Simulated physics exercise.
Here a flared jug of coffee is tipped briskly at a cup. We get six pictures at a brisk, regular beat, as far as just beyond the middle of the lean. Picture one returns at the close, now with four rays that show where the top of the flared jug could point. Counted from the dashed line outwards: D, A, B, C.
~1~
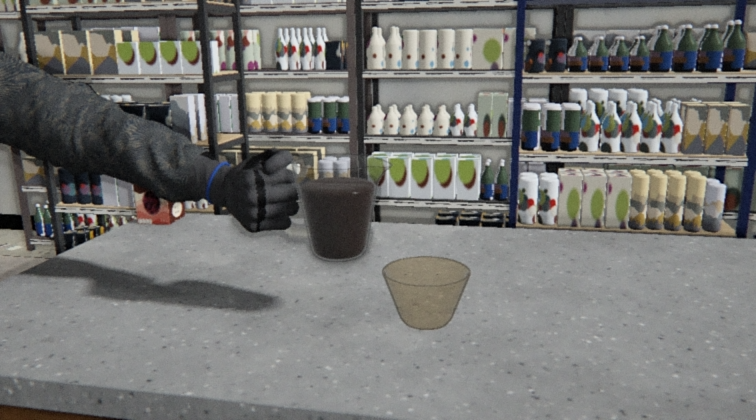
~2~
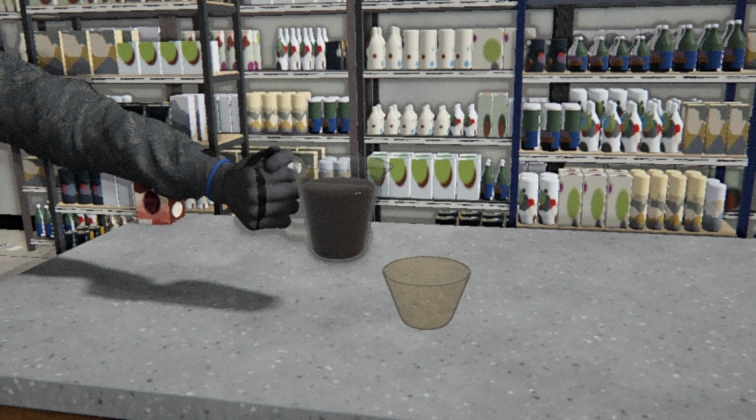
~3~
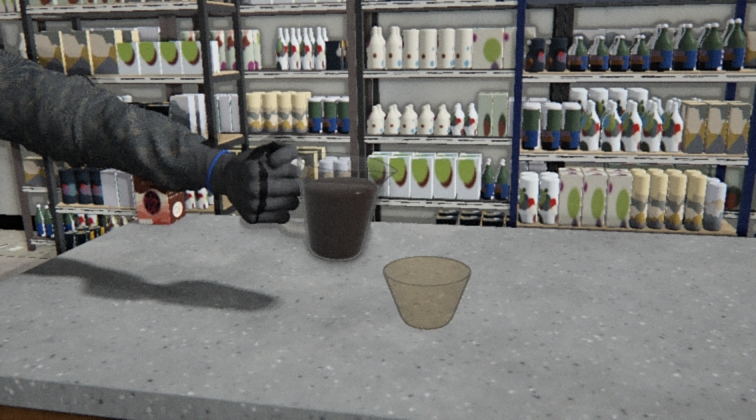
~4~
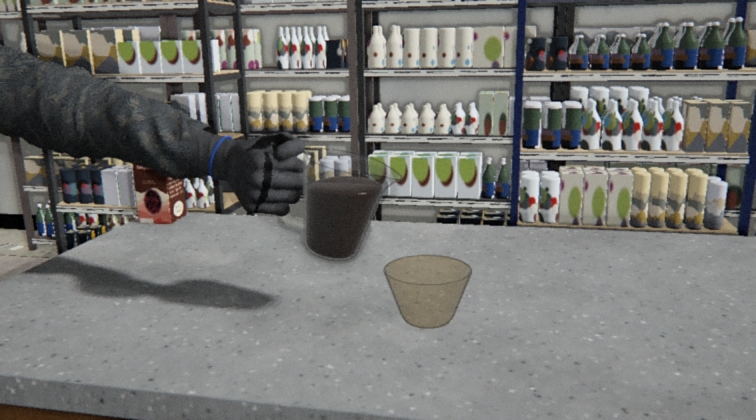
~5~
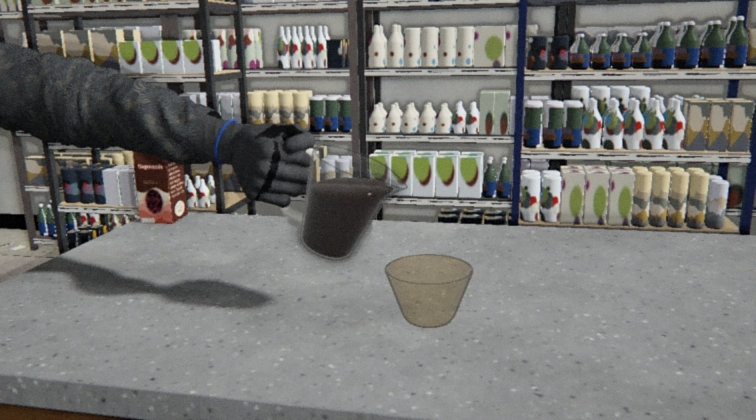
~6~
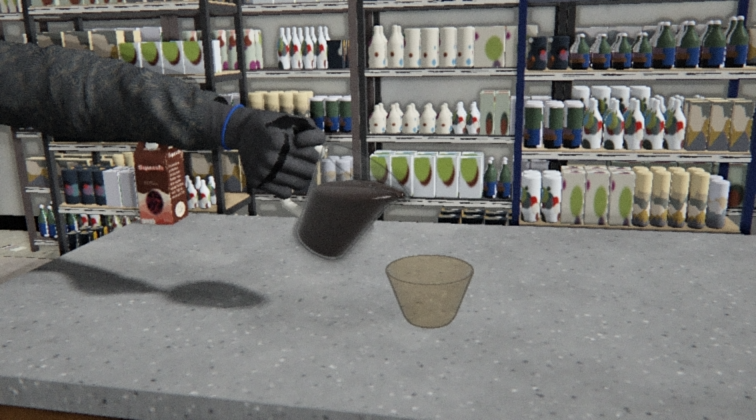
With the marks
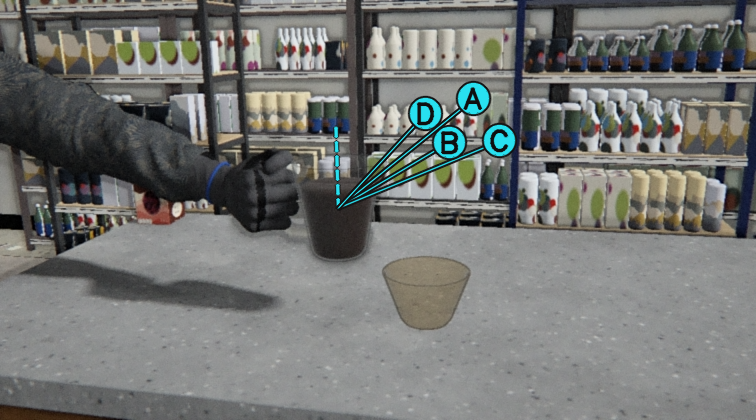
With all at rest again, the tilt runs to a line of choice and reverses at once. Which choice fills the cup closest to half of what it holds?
Choose B.
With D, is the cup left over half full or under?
Under half.
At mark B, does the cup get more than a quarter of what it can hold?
Yes.
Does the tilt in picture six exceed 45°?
No.
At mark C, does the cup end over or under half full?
Over.
In cyan, A at (460, 109); B at (434, 151); C at (483, 147); D at (414, 126).
With A, the cup ends with about 35 % of what it can hold.
With B, the cup ends with about 52 % of what it can hold; 3 % of the coffee is spilt.
With C, the cup ends with about 72 % of what it can hold; 4 % of the coffee is spilt.
With D, the cup ends with about 22 % of what it can hold.
